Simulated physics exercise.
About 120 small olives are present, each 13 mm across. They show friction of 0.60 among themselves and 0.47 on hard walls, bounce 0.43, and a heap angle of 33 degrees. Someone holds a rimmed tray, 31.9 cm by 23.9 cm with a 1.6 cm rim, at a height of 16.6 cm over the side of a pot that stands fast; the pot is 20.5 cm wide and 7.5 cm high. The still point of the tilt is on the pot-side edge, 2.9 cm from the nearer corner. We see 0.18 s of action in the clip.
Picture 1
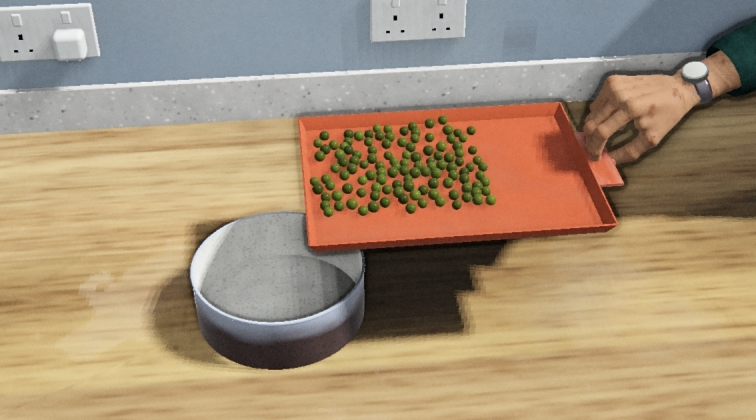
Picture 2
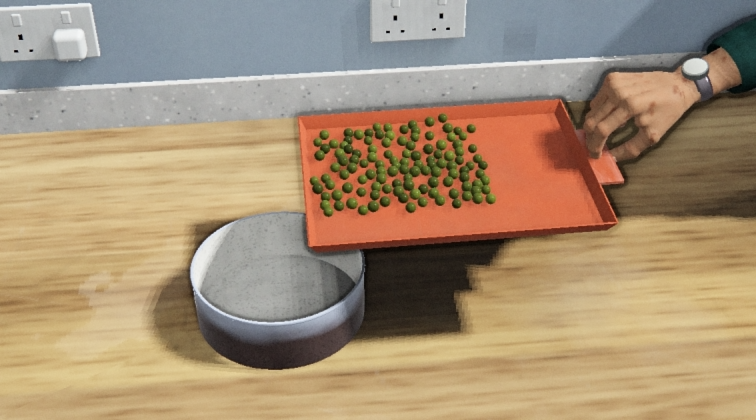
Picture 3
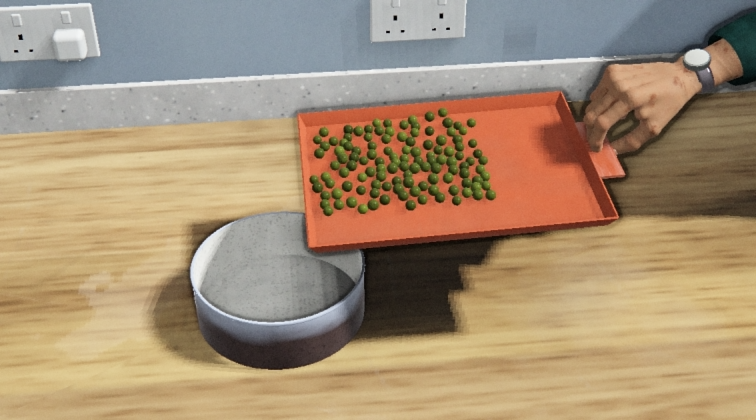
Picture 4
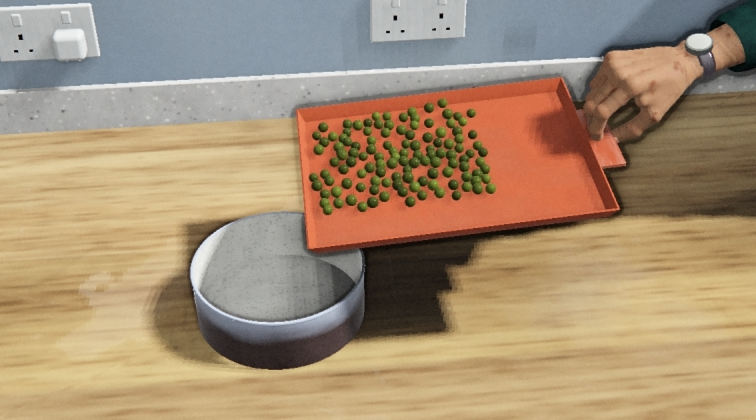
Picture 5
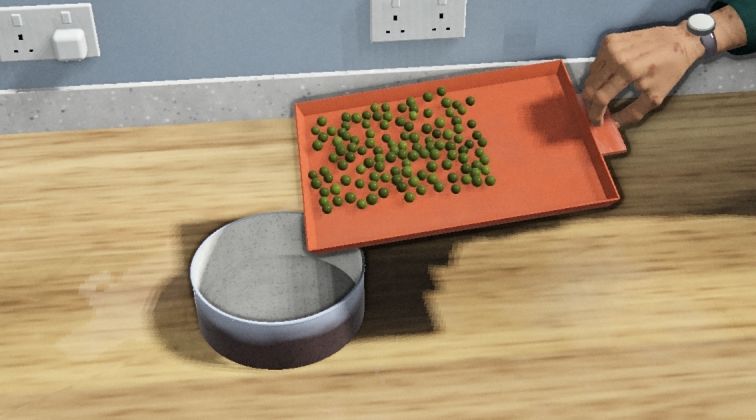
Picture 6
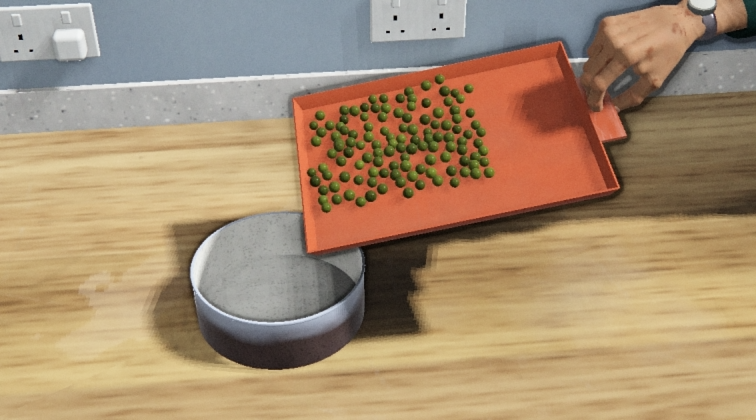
A hand slowly raises the right end of a red tray of small green olives.
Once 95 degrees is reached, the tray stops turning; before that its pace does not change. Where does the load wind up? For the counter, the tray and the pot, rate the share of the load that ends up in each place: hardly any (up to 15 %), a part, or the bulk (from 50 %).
Share of the load - the counter: The bulk, the left on the tray: Hardly any, the pot: A part.
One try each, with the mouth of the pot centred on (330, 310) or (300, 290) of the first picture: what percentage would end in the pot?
Roughly 90 and 85 percent.
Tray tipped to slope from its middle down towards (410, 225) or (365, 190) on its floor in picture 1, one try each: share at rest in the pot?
Around 5 % for the first direction, around 80 % for the second.
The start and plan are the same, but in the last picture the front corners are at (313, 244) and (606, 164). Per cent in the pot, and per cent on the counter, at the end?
Pot 70, counter 30.
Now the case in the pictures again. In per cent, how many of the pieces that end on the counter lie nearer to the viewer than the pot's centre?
Near 100 in a hundred.
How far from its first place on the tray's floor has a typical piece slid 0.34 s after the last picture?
9 cm.
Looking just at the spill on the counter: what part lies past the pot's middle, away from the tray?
I'd put it at close to 70 per cent.
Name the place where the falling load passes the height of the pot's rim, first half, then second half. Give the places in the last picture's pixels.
(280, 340) first, (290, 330) later, roughly.
Then, 0.34 s after the last picture, tilt 54 degrees; the tray holds 100 %, the pot 0 %.
Then, 0.56 s after the last picture, tilt 80 degrees; the tray holds 35 %, the pot 10 %.
Then, 0.90 s after the last picture, tilt 95 degrees; the tray holds 0 %, the pot 25 %.
In the end, counter 75 %, tray 0 %, pot 25 %.
